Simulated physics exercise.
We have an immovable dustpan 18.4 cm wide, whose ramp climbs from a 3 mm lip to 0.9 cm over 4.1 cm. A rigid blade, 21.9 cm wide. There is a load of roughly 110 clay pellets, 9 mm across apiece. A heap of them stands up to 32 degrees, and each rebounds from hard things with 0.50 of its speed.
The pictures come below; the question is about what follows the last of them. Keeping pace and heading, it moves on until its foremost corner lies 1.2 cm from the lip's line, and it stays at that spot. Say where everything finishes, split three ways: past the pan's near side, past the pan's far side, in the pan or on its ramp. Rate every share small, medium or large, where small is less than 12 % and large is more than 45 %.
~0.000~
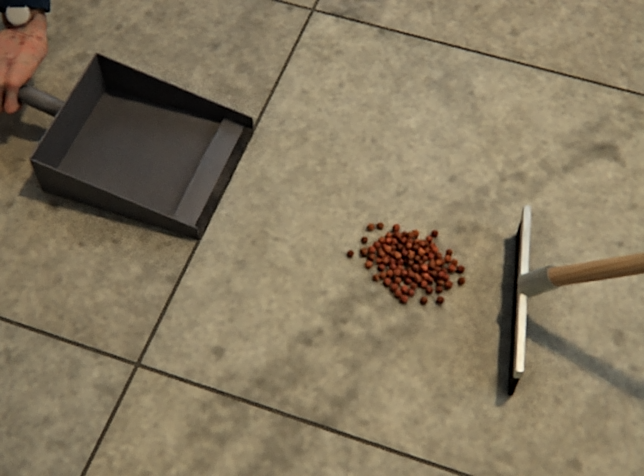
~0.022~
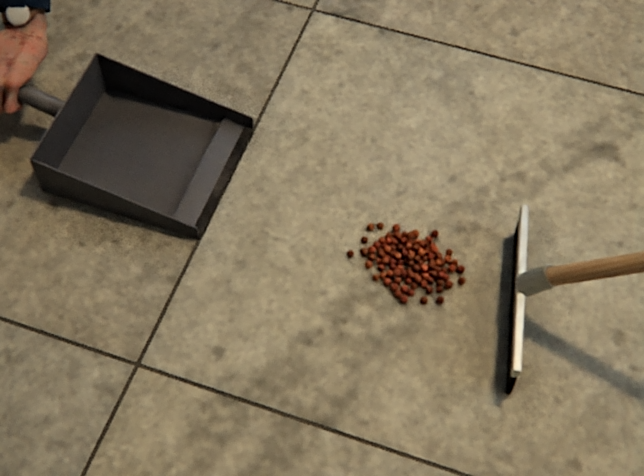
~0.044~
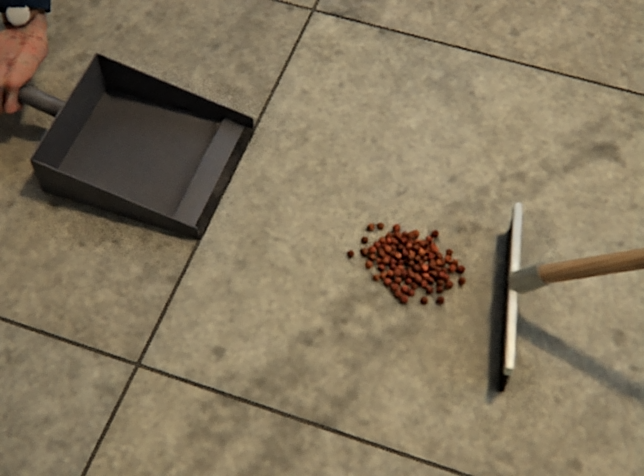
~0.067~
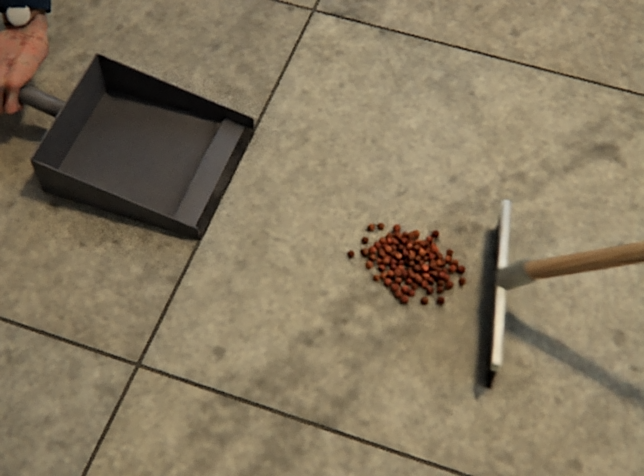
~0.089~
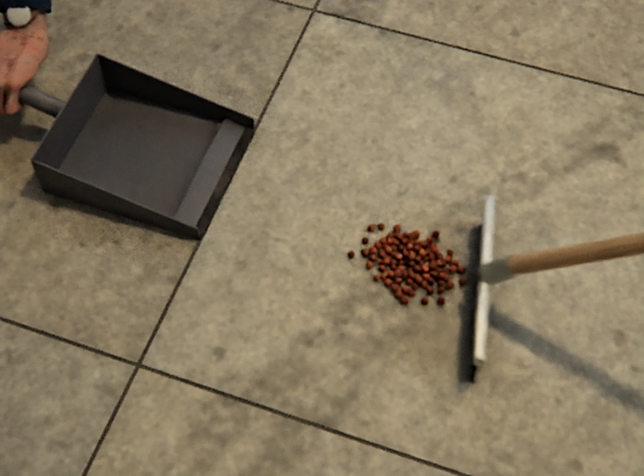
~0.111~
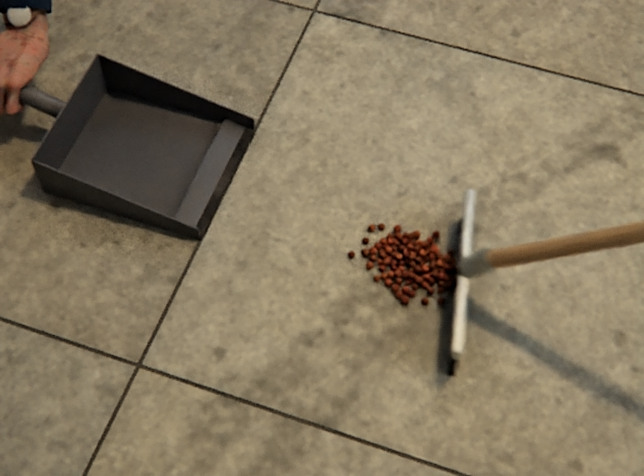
Ratings - near side: Medium; far side: Small; pan: Medium.
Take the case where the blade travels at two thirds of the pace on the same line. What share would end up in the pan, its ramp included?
About 25 per cent.
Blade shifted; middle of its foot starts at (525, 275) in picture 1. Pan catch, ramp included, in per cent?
Roughly 30 percent, ramp included.
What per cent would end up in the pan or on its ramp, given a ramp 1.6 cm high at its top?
25 %.
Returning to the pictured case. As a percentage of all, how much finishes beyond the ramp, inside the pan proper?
It comes to some 20 per cent.
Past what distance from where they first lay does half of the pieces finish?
About 32 cm.
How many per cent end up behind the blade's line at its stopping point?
About 0 percent.
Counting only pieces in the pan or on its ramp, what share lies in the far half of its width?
Some 30 per cent.
After 0.25 s, middle of the blade 16 cm from the lip; 0 % over the lip, far side 0 %, near side 25 %.
After 0.33 s, middle of the blade 7 cm from the lip; 0 % over the lip, far side 0 %, near side 30 %.
Then, at 0.56 s, middle of the blade 3 cm from the lip; 40 % over the lip, far side 0 %, near side 35 %.
At rest (2.0 s), near side 35 %, far side 0 %, pan 30 %, in front of the lip or behind the blade 35 %.
